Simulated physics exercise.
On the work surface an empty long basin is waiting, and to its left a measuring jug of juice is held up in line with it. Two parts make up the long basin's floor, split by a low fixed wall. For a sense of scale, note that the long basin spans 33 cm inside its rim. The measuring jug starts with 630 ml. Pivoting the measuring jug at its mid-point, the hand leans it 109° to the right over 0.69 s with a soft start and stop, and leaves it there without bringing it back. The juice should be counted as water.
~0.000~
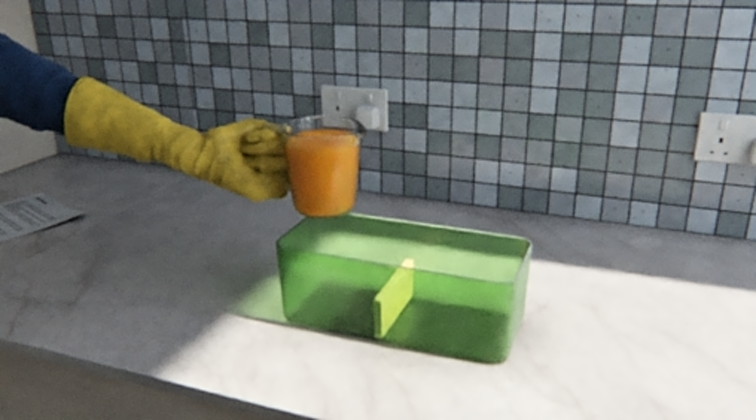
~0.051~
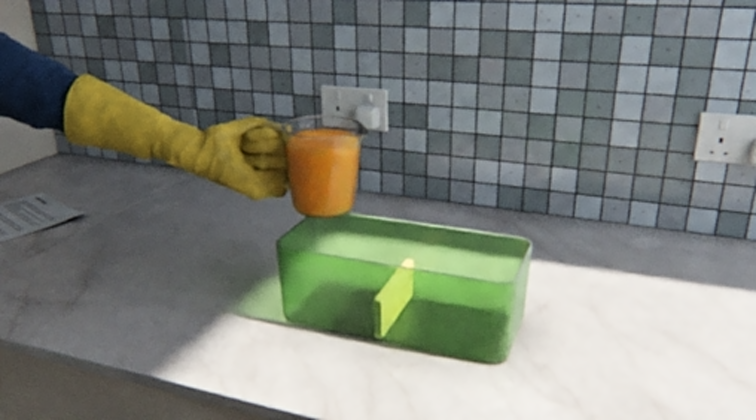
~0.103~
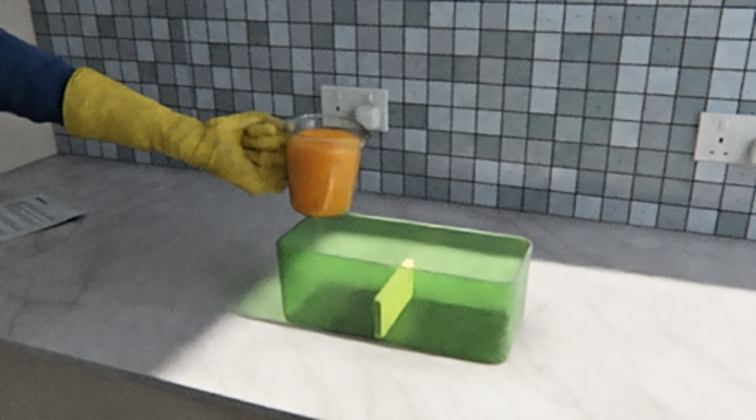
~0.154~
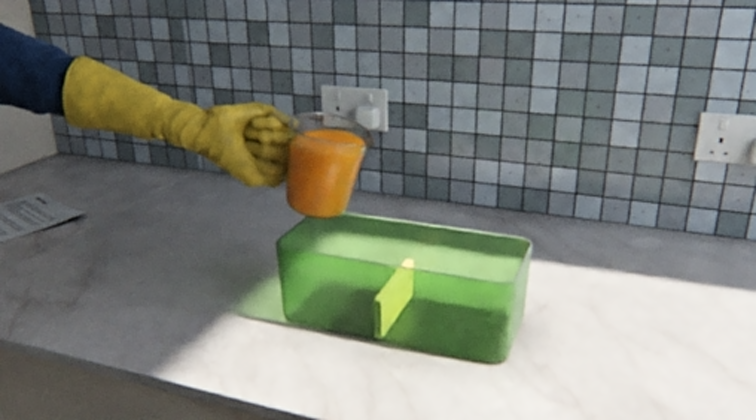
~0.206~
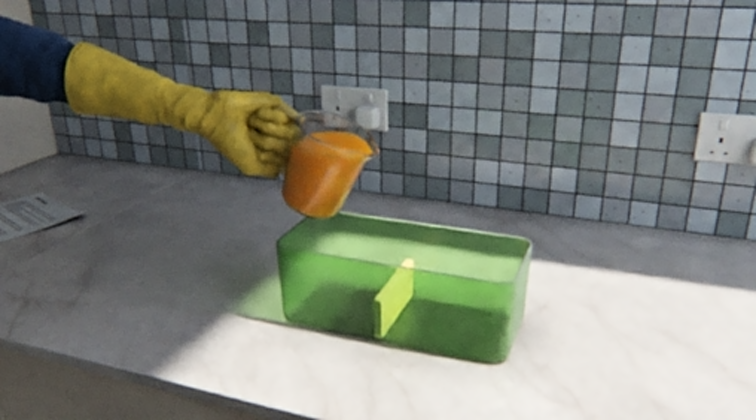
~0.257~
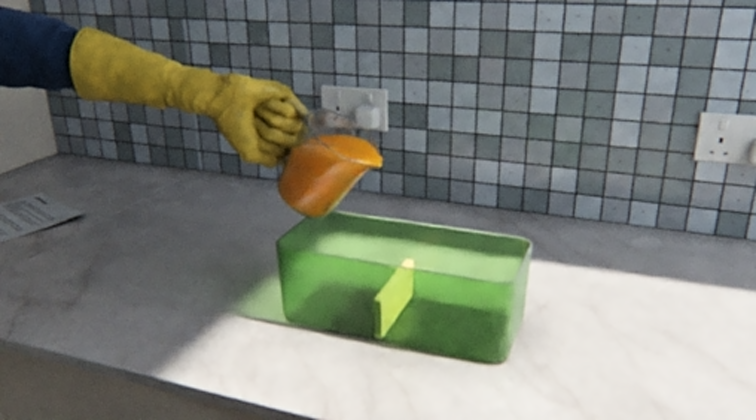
A hand in a yellow rubber glove and dark blue sleeve holds a clear jug of orange juice above a pale marble-patterned worktop, seen from slightly above. To the jug's lower right sits an empty, see-through green basin with a lime-green divider, before grey-blue tiles and white sockets. The hand gradually tilts the jug rightward, the juice shifting up to its lip, while the view stays still.
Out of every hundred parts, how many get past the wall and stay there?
About 61 out of 100.
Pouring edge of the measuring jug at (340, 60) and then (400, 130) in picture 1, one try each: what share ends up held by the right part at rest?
Respectively about 45 and 100 percent.
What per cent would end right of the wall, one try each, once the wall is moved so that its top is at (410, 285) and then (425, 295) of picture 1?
The first gives near 30 per cent and the second near 15 per cent.
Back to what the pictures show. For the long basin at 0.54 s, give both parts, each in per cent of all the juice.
Left: Around 2. Right: Around 28.
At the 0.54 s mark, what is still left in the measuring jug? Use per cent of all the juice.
At that time about 52 in a hundred parts are still held.
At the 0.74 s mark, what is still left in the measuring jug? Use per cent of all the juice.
8 %.
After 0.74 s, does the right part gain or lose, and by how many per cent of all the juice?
Looks like it goes higher by around 3.
Then, 0.54 s in, the tilt is 96° and 51 per cent is still to pour, 2 is left of the wall and 28 right of it.
Then, 0.74 s in, the tilt is 109° and 8 per cent is still to pour, 29 is left of the wall and 58 right of it.
Then, 0.96 s in, the tilt is 109° and 0 per cent is still to pour, 38 is left of the wall and 61 right of it.
Then, 1.19 s in, the tilt is 109° and 0 per cent is still to pour, 38 is left of the wall and 61 right of it.
Finally, 38 per cent lies left of the wall, 61 right of it and 1 outside.
